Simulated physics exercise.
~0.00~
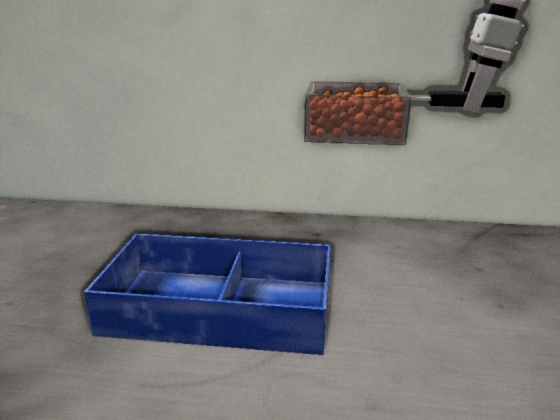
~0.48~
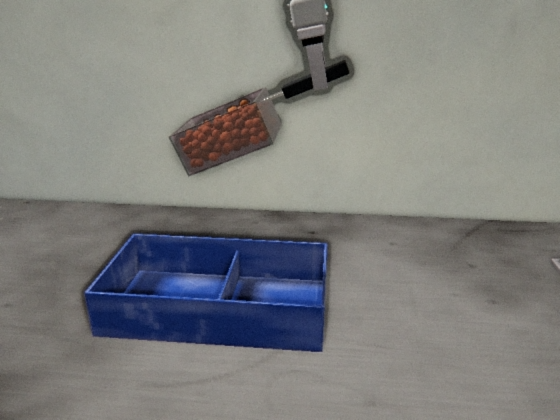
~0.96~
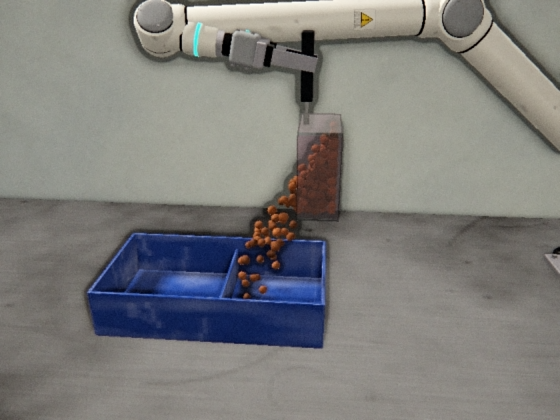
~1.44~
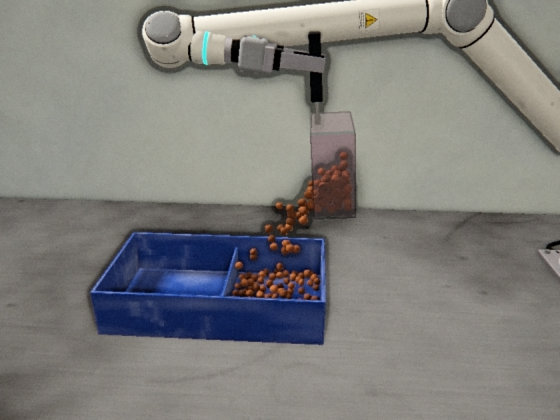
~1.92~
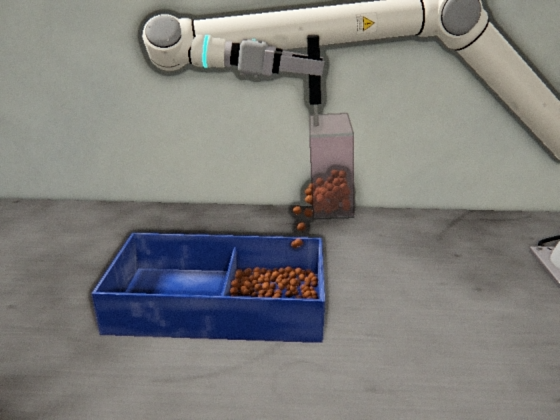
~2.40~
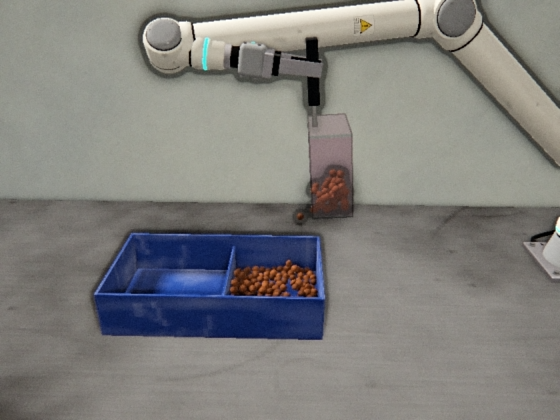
At first, a robot gripper holds a clear box filled with reddish-brown hazelnuts above and to the right of a blue crate split into two parts by a cross wall. The box moves left and begins to tip, its far end dipping toward the crate. It then swings upright with its open end down, and nuts stream out to the left into the crate's right-hand part. As the box hangs slightly farther right, the pile spreads below and the stream thins to a few falling nuts. Finally, the right part holds a layer of nuts, the left stays empty, and some remain in the box.
